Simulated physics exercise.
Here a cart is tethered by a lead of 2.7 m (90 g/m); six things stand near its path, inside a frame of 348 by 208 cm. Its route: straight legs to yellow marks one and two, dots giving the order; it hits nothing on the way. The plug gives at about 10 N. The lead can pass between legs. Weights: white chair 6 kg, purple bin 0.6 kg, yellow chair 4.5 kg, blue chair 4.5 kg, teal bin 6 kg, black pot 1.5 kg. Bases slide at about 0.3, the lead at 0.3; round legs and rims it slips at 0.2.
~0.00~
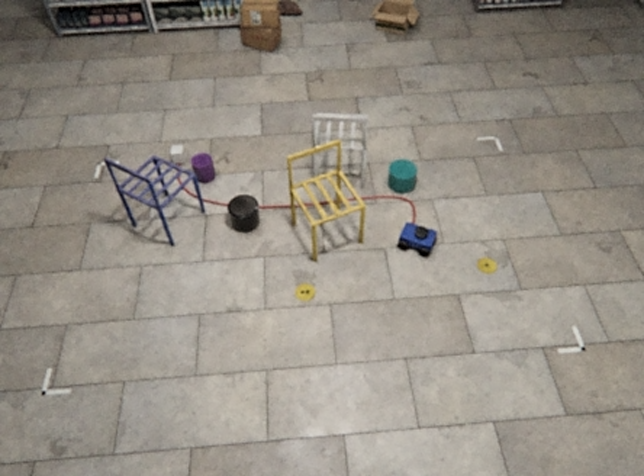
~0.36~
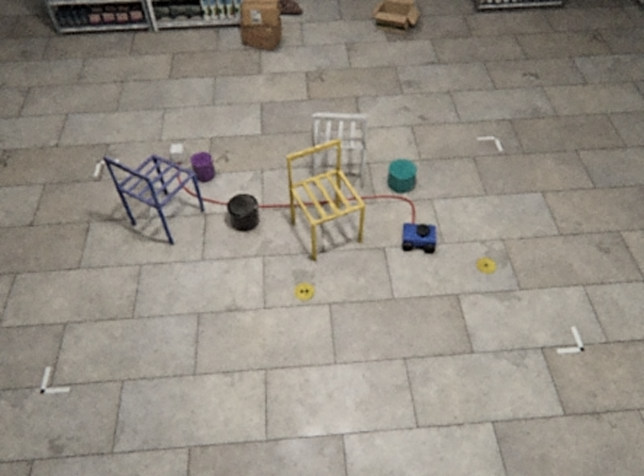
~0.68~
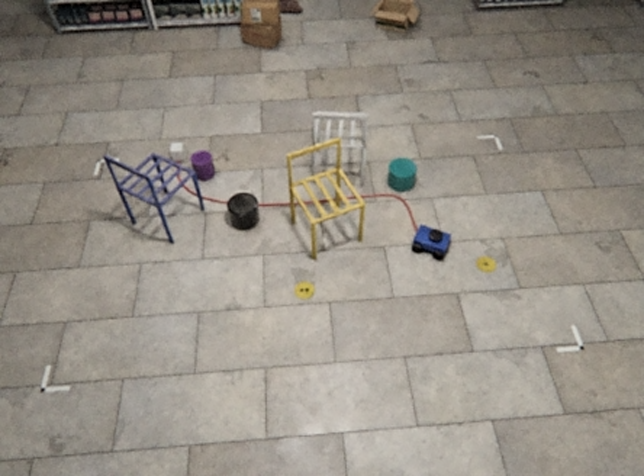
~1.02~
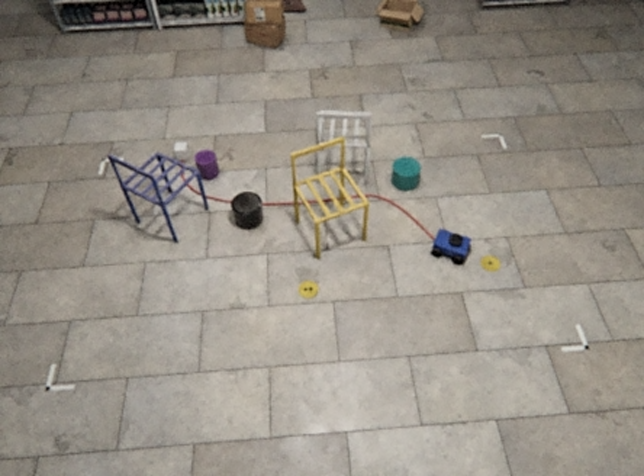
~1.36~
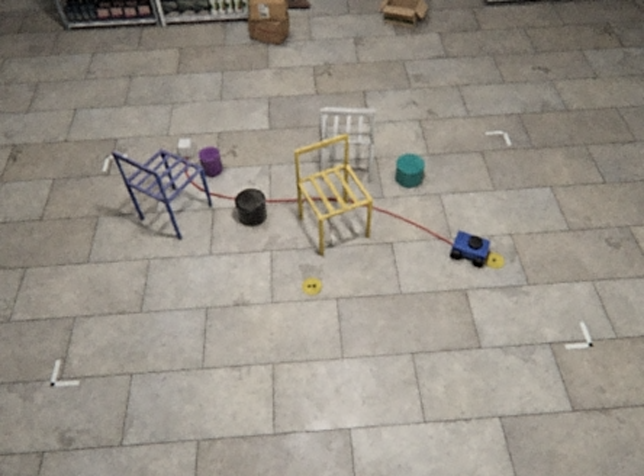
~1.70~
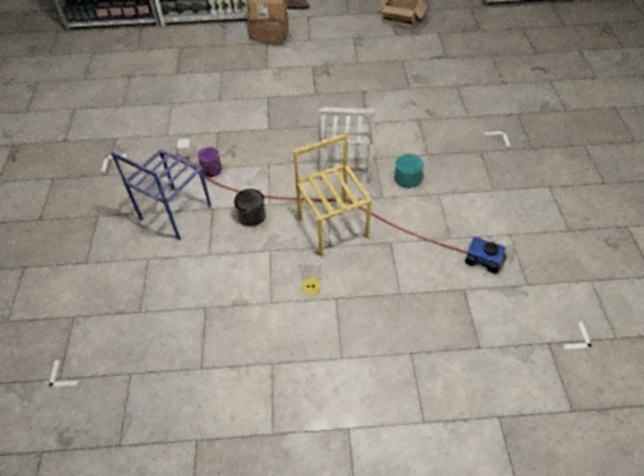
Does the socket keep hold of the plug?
The plug remains in the socket.
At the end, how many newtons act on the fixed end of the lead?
About 0 N.
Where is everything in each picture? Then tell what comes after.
In the first frame, shows, white chair (341, 130); teal bin (403, 169); yellow chair (327, 196); marks (487, 266) (305, 292); lead runs through (226, 205) (415, 214); cart (410, 240).
In the second frame, shows, lead runs through (414, 214); cart (411, 240).
In the third frame, shows, lead runs through (412, 217); cart (424, 243).
In the fourth frame, shows, lead runs through (419, 225); cart (444, 247).
In the fifth frame, shows, lead runs through (431, 232); cart (463, 249).
In the sixth frame, shows, white chair (347, 125); teal bin (410, 163); yellow chair (333, 190); lead runs through (441, 244); cart (478, 255).
After 2.8 s, cart at (457, 265), lead slack at the fixed end; purple bin 19 cm off its start.
After 3.9 s, cart at (406, 272), lead slack at the fixed end; purple bin 19 cm off its start.
After 5.0 s, cart at (353, 279), lead slack at the fixed end; purple bin 19 cm off its start at (224, 141).
After 6.1 s, cart at (311, 285), lead slack at the fixed end; purple bin 19 cm off its start.
After 6.5 s, cart at (311, 285), lead slack at the fixed end; purple bin 19 cm off its start at (224, 141).
